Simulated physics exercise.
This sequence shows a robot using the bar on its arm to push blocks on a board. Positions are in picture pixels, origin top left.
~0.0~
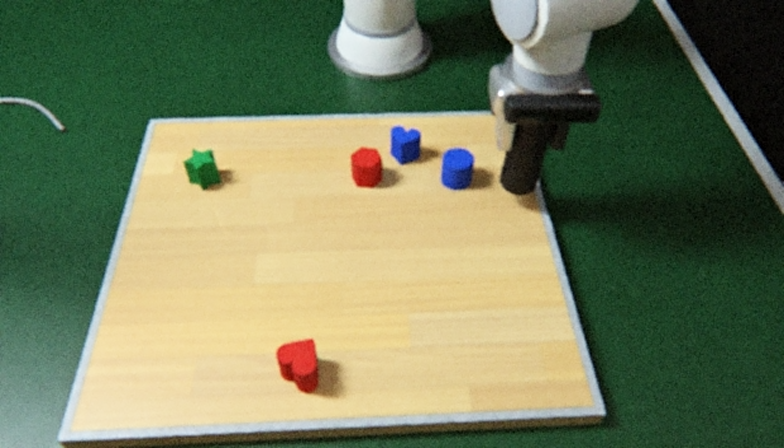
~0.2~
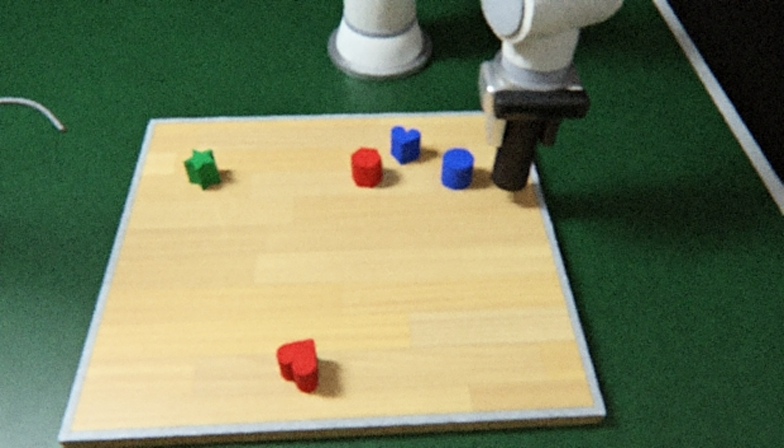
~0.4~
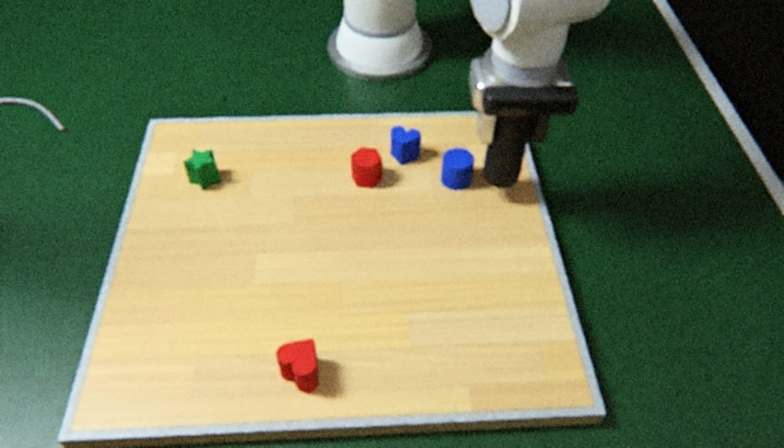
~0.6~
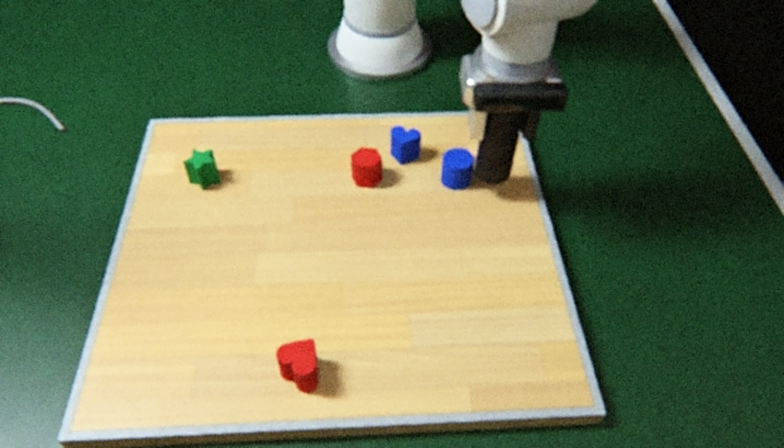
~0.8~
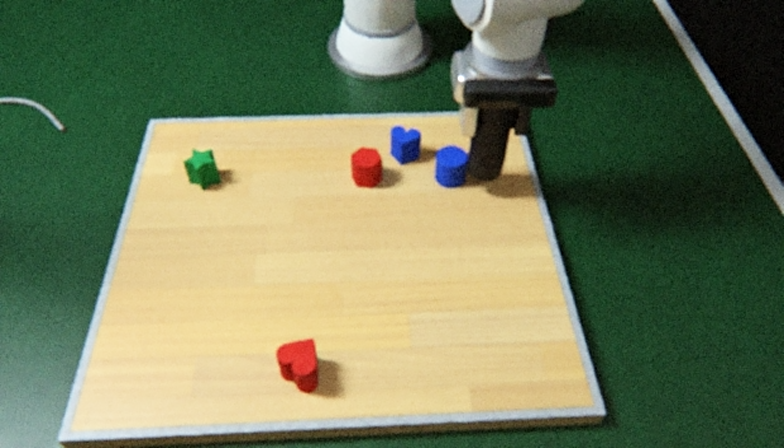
A robot arm with a dark bar moves slowly left along the upper right of a wooden board, reaches the blue round block and nudges it slightly left, while the red, green and other blue blocks stay still.
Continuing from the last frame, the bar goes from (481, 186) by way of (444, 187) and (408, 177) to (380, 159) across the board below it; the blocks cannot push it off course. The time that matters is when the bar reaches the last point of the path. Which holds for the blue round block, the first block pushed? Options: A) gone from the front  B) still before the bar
Answer: B.
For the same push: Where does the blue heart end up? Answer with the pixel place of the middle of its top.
The middle of its top is at (387, 105).
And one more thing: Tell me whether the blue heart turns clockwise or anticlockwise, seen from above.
With the clock.
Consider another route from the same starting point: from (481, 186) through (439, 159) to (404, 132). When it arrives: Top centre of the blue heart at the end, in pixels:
I predict (376, 120).
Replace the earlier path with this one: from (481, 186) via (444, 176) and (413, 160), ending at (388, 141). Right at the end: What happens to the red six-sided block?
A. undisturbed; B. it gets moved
Answer: A.
What follows on the original path. One third of the way, bar (444, 170); blue round block (418, 149).
Two thirds of the way, bar (408, 161); blue heart (392, 118), turned 35° clockwise; blue round block (390, 136).
At the end, bar (380, 142); red six-sided block (357, 153), turned 45° anticlockwise; blue heart (387, 105), turned 80° clockwise; blue round block (368, 117).
